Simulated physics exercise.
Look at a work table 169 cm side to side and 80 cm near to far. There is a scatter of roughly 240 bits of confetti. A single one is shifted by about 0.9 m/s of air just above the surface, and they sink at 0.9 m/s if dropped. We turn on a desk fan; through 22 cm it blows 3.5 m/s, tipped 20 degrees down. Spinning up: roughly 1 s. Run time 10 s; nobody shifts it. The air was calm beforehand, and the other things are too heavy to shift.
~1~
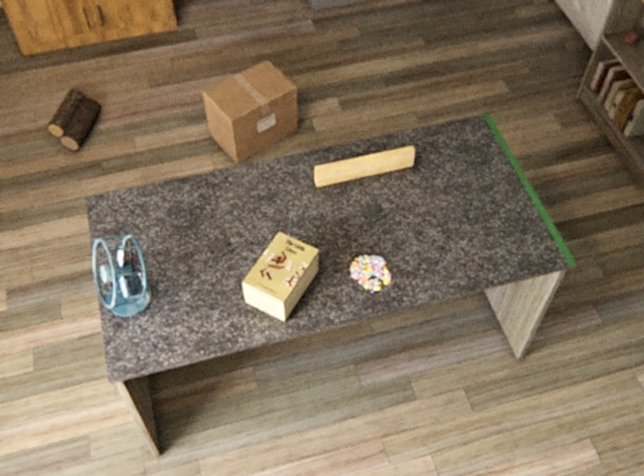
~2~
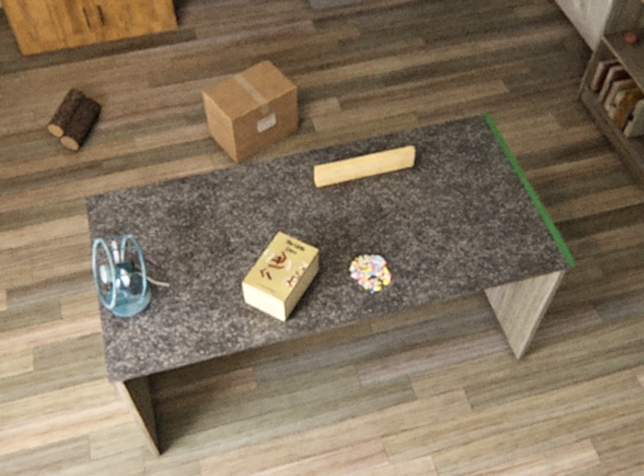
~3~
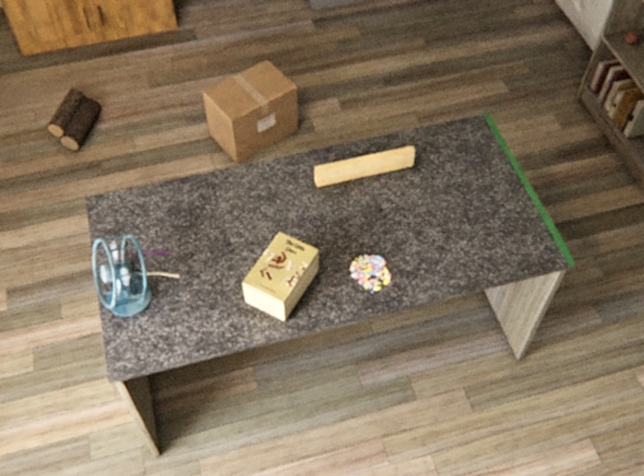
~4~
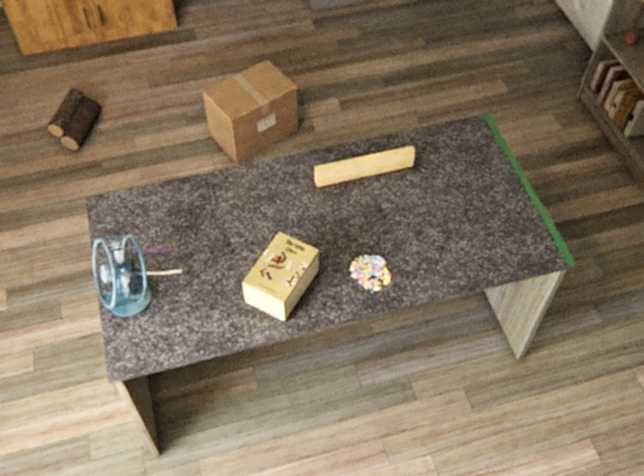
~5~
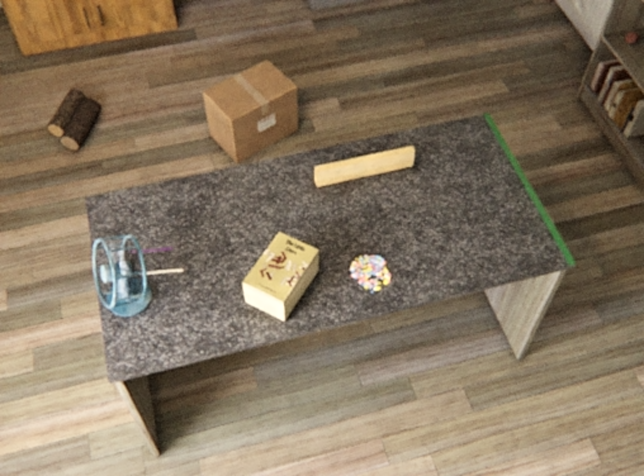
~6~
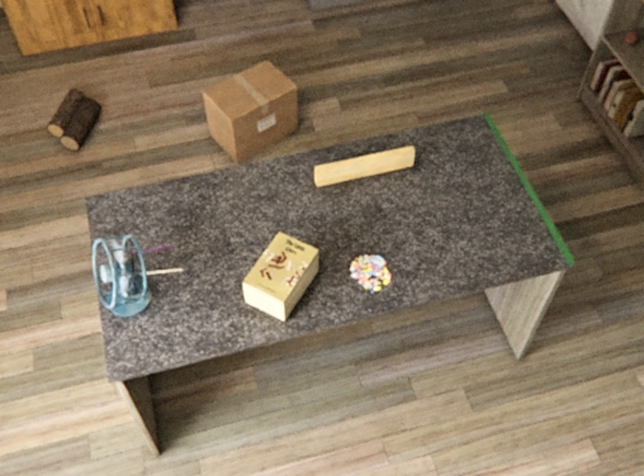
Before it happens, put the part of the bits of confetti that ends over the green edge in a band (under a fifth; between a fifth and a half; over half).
The amount that finishes over the green edge is below one fifth of the lot.
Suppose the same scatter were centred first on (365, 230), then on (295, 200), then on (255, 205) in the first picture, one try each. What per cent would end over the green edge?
Results, one try each: 70 %, 25 %, 0 %.
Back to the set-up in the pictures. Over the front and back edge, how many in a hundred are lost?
Roughly 0 per cent at the front edge and 0 per cent at the back edge.
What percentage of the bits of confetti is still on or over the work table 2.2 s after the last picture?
About 100 %.
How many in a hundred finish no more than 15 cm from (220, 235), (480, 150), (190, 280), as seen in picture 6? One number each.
0 %, 0 %, 0 %.
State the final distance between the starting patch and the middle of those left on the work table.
Close to 0 cm.
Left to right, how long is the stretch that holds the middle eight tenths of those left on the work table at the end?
The middle group spans some 10 cm.
Then, 1.0 s after the last picture, 0 % are over the green edge; the middle of those still in play is near (369, 271); 14 % have settled or left.
Then, 2.2 s after the last picture, 0 % are over the green edge; the middle of those still in play is near (369, 271); 19 % have settled or left.
Then, 4.6 s after the last picture, 1 % are over the green edge; the middle of those still in play is near (368, 271); 29 % have settled or left.
Then, 9.1 s after the last picture, at the end, 7 % are over the green edge; the middle of those still in play is near (369, 272).
